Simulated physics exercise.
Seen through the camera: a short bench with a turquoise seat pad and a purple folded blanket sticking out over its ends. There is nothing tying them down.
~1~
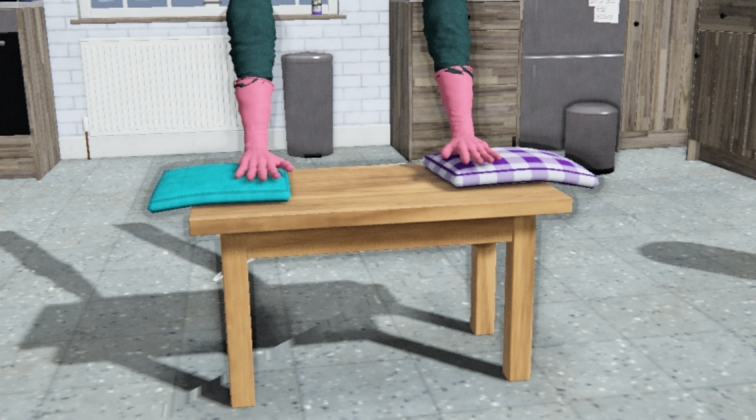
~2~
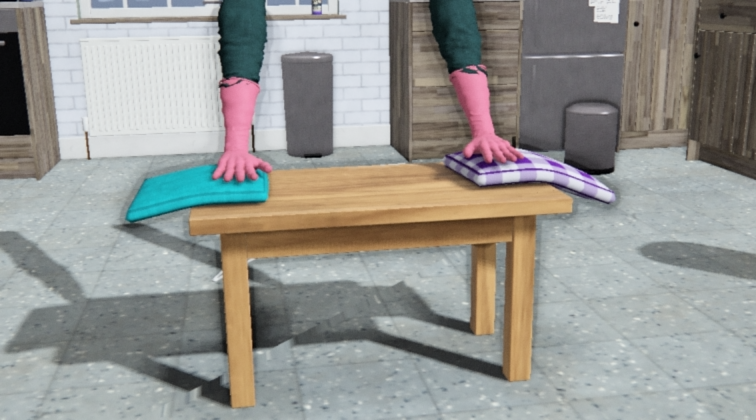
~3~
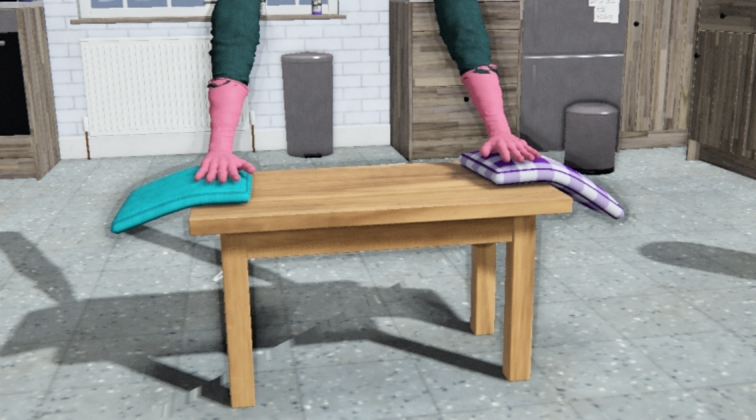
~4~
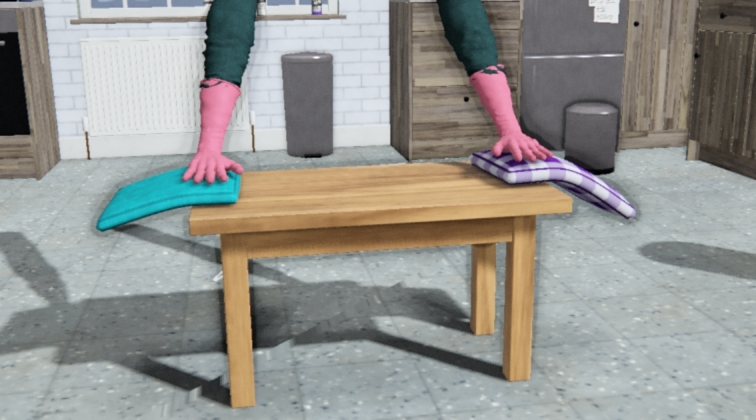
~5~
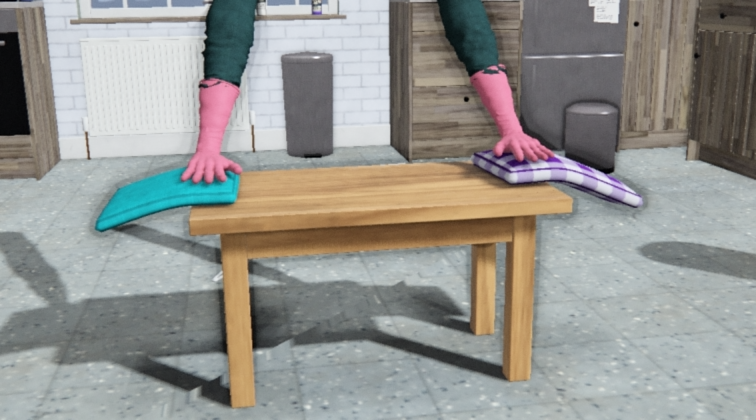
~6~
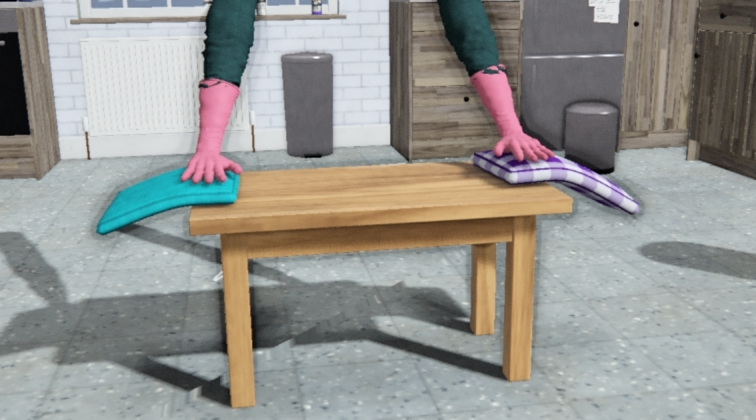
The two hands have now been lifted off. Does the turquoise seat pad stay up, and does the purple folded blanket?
The turquoise seat pad does not stay. The purple folded blanket does not stay.
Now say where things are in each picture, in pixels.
Seat pad tip (155, 198); folded blanket tip (582, 177), in the first picture.
Seat pad tip (134, 208); folded blanket tip (598, 192), in the second picture.
Seat pad tip (120, 220); folded blanket tip (607, 208), in the third picture.
Seat pad tip (106, 217); folded blanket tip (618, 208), in the fourth picture.
Seat pad tip (105, 217); folded blanket tip (625, 197), in the fifth picture.
Seat pad tip (106, 221), well over half past the edge; folded blanket tip (622, 203), well over half past the edge, in the sixth picture.
Then, 0.38 s on from there, seat pad falling near (175, 262); folded blanket falling near (568, 257).
Then, 0.72 s on from there, seat pad on the floor near (158, 375); folded blanket on the floor near (559, 281).
In the end, seat pad on the floor near (157, 375); folded blanket on the floor near (537, 334). The turquoise seat pad tips over and falls and the purple folded blanket goes down.
